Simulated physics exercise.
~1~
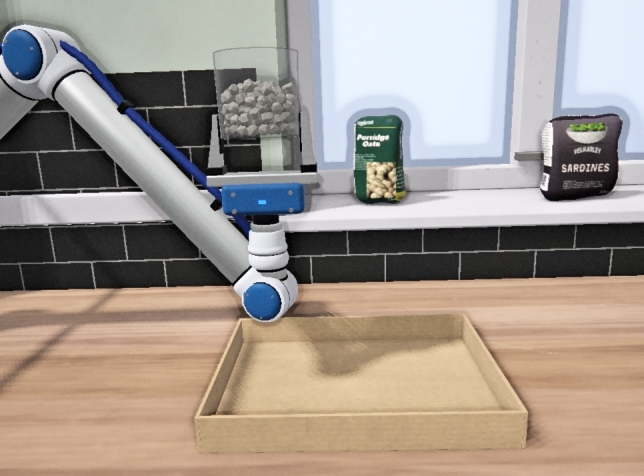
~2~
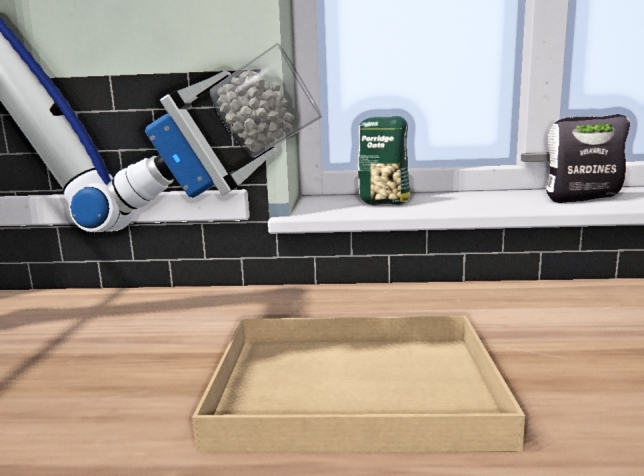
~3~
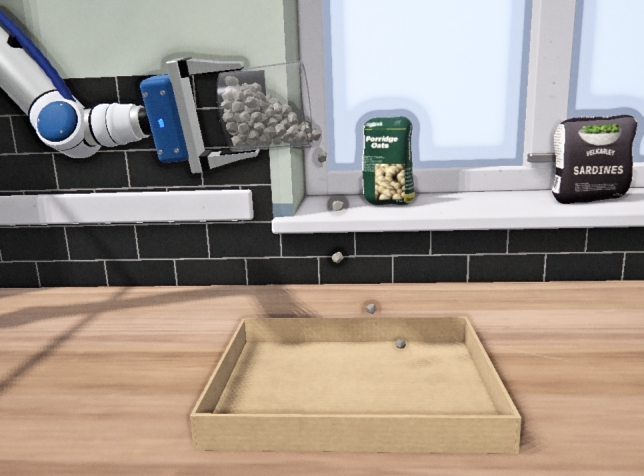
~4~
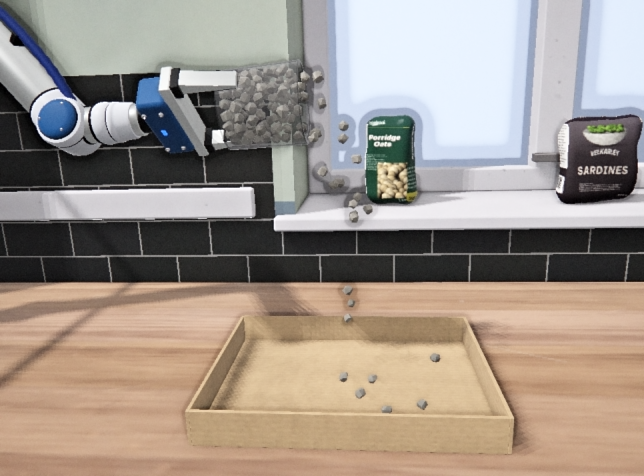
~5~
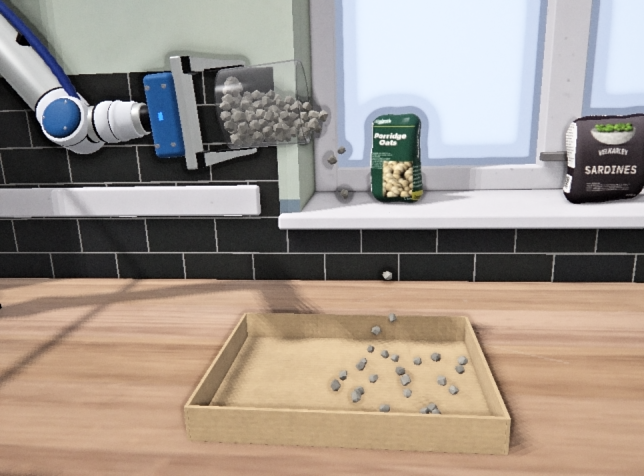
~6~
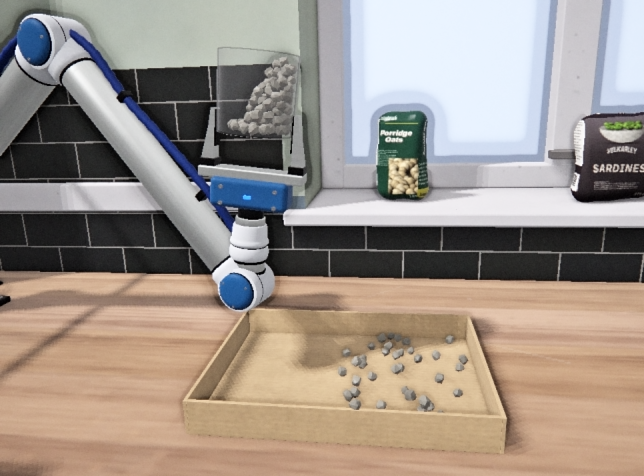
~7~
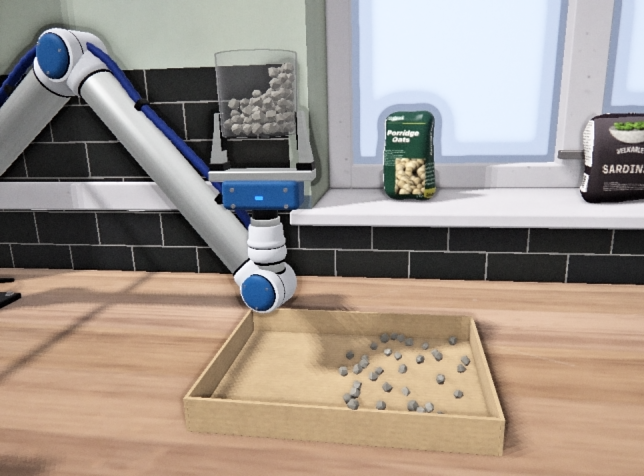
On a wooden counter, a robot arm tips a clear tumbler, spilling some pebbles into a tray, then rights it.
